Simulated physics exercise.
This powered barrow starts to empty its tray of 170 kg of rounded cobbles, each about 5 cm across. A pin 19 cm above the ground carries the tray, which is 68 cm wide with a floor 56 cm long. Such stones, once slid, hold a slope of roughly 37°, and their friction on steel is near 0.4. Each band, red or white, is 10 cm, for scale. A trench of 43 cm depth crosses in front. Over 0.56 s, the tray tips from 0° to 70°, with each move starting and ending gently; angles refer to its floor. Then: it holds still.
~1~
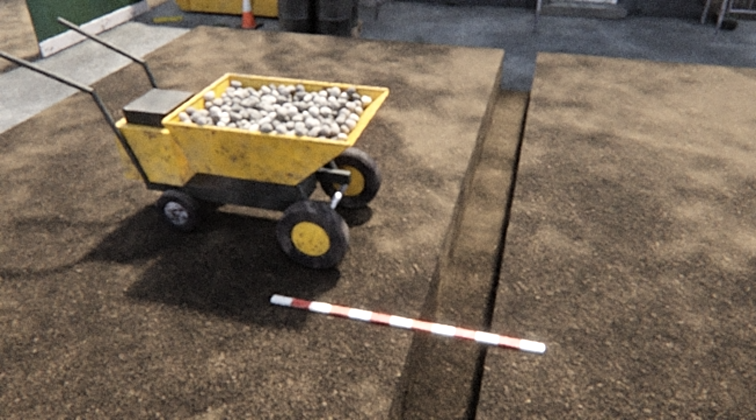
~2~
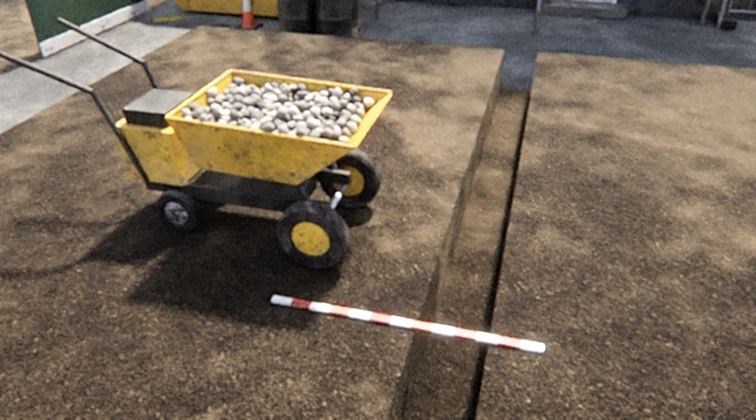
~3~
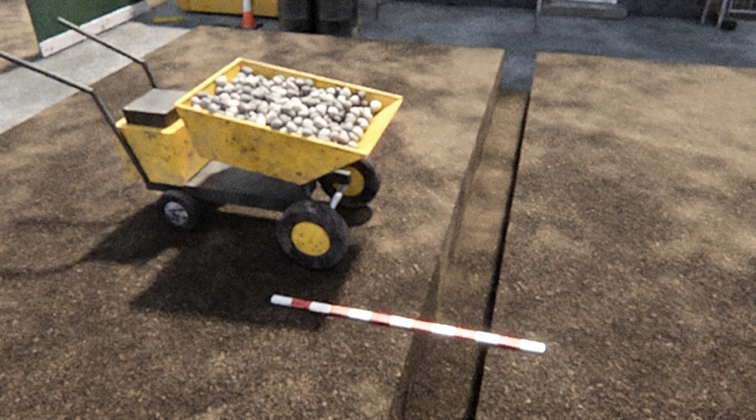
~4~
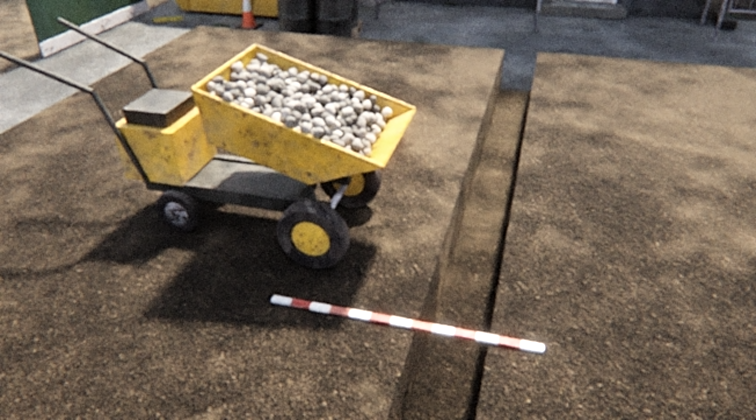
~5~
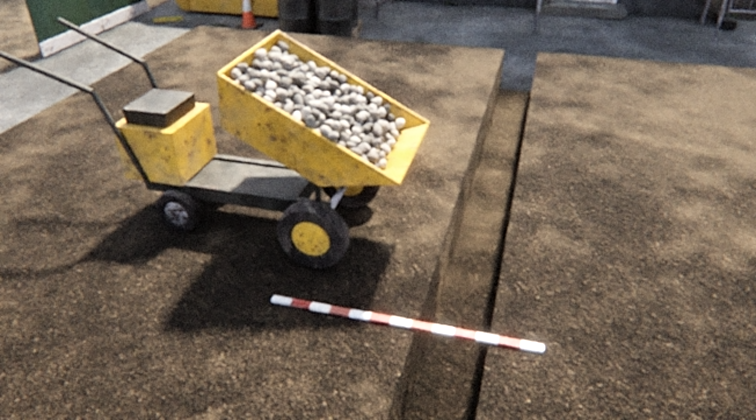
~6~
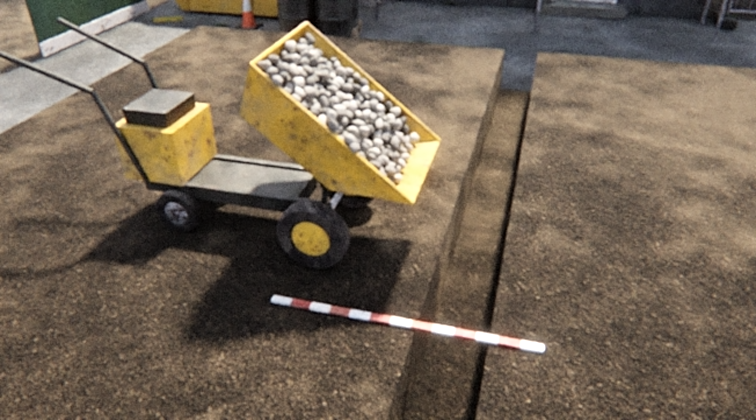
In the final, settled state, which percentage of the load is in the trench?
63 per cent is in the trench.
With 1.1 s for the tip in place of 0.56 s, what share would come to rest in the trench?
Roughly 85 per cent.
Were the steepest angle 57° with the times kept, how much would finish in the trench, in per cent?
Expect roughly 65 per cent.
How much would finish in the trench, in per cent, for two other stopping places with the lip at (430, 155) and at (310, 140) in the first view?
First place roughly 5%, second roughly 80%.
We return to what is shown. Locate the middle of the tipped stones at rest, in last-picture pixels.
The resting stones are centred at roughly (486, 298).
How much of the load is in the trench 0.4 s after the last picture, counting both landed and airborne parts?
Roughly 40% by that time.
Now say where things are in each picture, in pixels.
The first picture shows lip at (350, 145), floor tilted 0°, highest stones at (314, 101).
The second picture shows lip at (355, 147), floor tilted 2°, highest stones at (270, 97).
In the third picture, the tray is at 8°, its lip at (367, 155); the top of the load is at (239, 84).
In the fourth picture, the tray is at 17°, its lip at (383, 167); the top of the load is at (250, 71).
In the fifth picture, the tray is at 28°, its lip at (399, 184); the top of the load is at (271, 58).
In the sixth picture, the tray is at 39°, its lip at (413, 204); the top of the load is at (297, 50).
Then, 0.1 s after the last picture the floor is at 59°, 100 % in the tray; the foremost stones are at (428, 196).
Then, 0.4 s after the last picture the floor is at 70°, 59 % in the tray, 40 % in the trench, 1 % past the trench; the foremost stones are at (507, 243).
Then, 0.7 s after the last picture the floor is at 70°, 1 % in the tray, 62 % in the trench, 37 % past the trench; the foremost stones are at (722, 291).
Then, 2.7 s after the last picture the floor is at 70°, 0 % in the tray, 63 % in the trench, 37 % past the trench; the foremost stones are past the picture's edge.
